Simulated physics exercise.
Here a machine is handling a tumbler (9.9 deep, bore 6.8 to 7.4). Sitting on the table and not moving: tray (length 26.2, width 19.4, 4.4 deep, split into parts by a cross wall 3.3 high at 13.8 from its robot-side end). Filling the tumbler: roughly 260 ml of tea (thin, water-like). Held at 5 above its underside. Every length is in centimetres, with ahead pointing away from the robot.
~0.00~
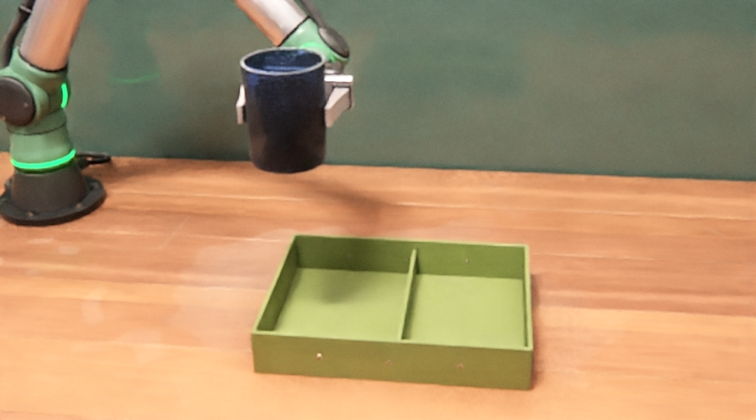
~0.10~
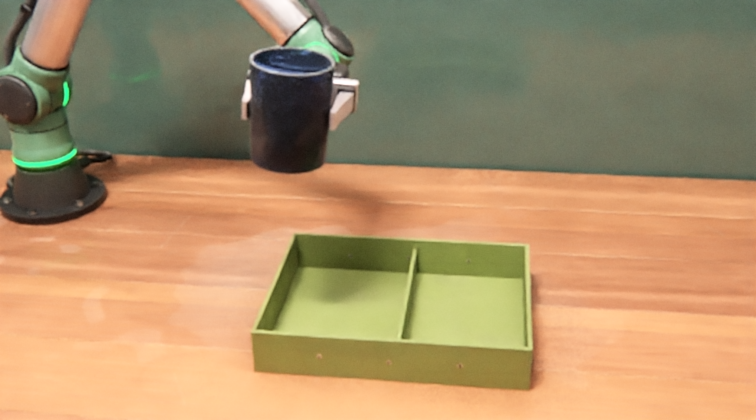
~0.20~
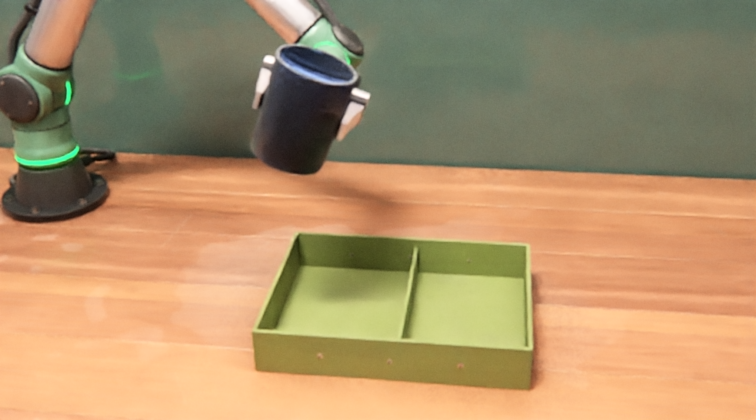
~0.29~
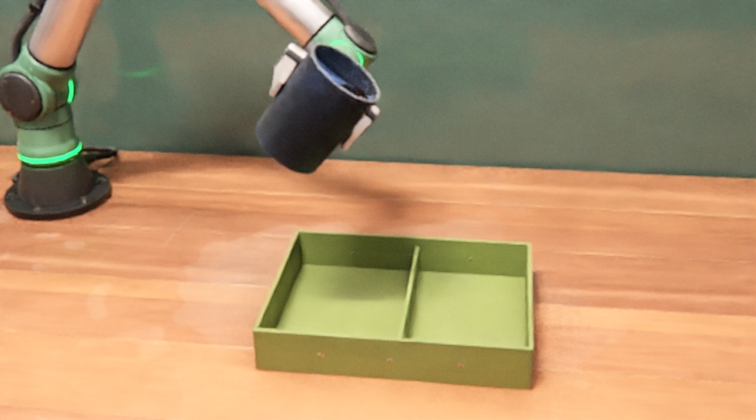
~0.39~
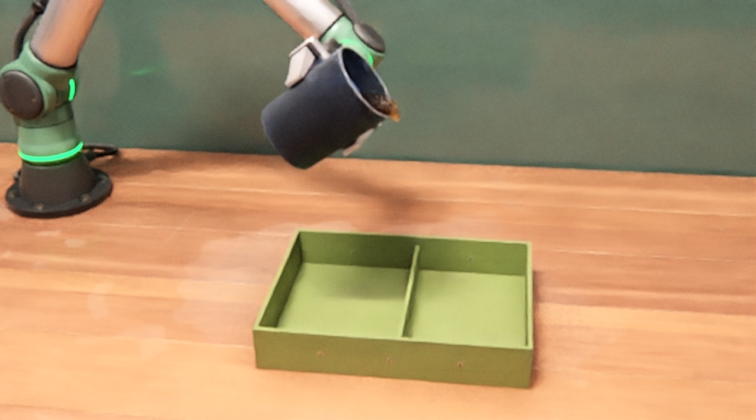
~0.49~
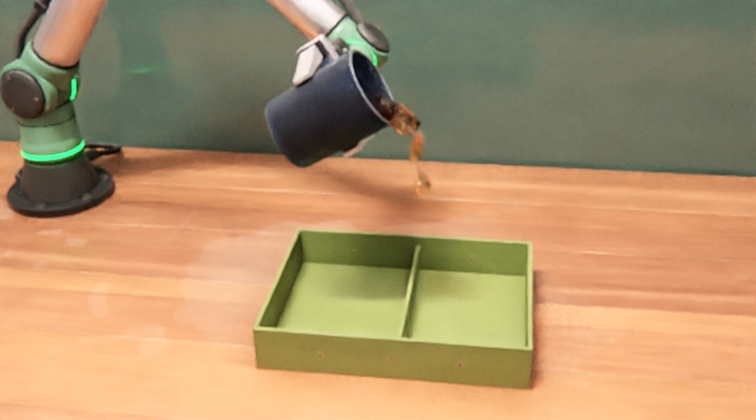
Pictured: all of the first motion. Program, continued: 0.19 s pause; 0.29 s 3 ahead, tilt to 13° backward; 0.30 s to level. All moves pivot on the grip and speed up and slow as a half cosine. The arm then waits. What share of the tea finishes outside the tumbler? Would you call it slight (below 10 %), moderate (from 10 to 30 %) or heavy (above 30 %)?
I would call it moderate.
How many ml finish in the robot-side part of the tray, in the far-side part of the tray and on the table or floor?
About 0 ml, 35 ml, 5 ml.
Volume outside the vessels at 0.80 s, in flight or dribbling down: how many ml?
Roughly 10 ml.
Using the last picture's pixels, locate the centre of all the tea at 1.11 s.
Near (380, 155).
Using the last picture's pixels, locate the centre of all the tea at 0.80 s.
Centre: Approx. (357, 150) px.
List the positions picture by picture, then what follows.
Tumbler middle at (286, 112), level; upper third of the tea around (286, 102), from x 250 to 320, top at y 85; 260 ml in the tumbler, in the first frame.
Tumbler middle at (290, 112), tilted 6° forward; upper third of the tea around (288, 101), from x 255 to 325, top at y 85, in the second frame.
Tumbler middle at (301, 112), tilted 20° forward; upper third of the tea around (303, 102), from x 255 to 345, top at y 85, in the third frame.
Tumbler middle at (315, 112), tilted 38° forward; upper third of the tea around (323, 103), from x 265 to 370, top at y 85, in the fourth frame.
Tumbler middle at (325, 111), tilted 52° forward; upper third of the tea around (332, 105), from x 270 to 395, top at y 90, in the fifth frame.
Tumbler middle at (329, 112), tilted 58° forward; upper third of the tea around (337, 108), from x 275 to 430, top at y 90; 250 ml in the tumbler, 10 ml in the air or running down outside, in the sixth frame.
After 0.80 s, tilted 31° forward, liquid up to 26 above the table; 220 ml in the tumbler, 30 ml in the far-side part, 10 ml in the air or running down outside.
After 1.11 s, tilted 7° backward, liquid up to 25 above the table; 220 ml in the tumbler, 35 ml in the far-side part.
After 1.47 s, level, liquid up to 25 above the table; 220 ml in the tumbler, 35 ml in the far-side part, 5 ml on the table or floor.
After 2.27 s, level, liquid up to 25 above the table; 220 ml in the tumbler, 35 ml in the far-side part, 5 ml on the table or floor.
At rest, 220 ml in the tumbler, 35 ml in the far-side part, 5 ml on the table or floor. That is 15 % outside the tumbler.
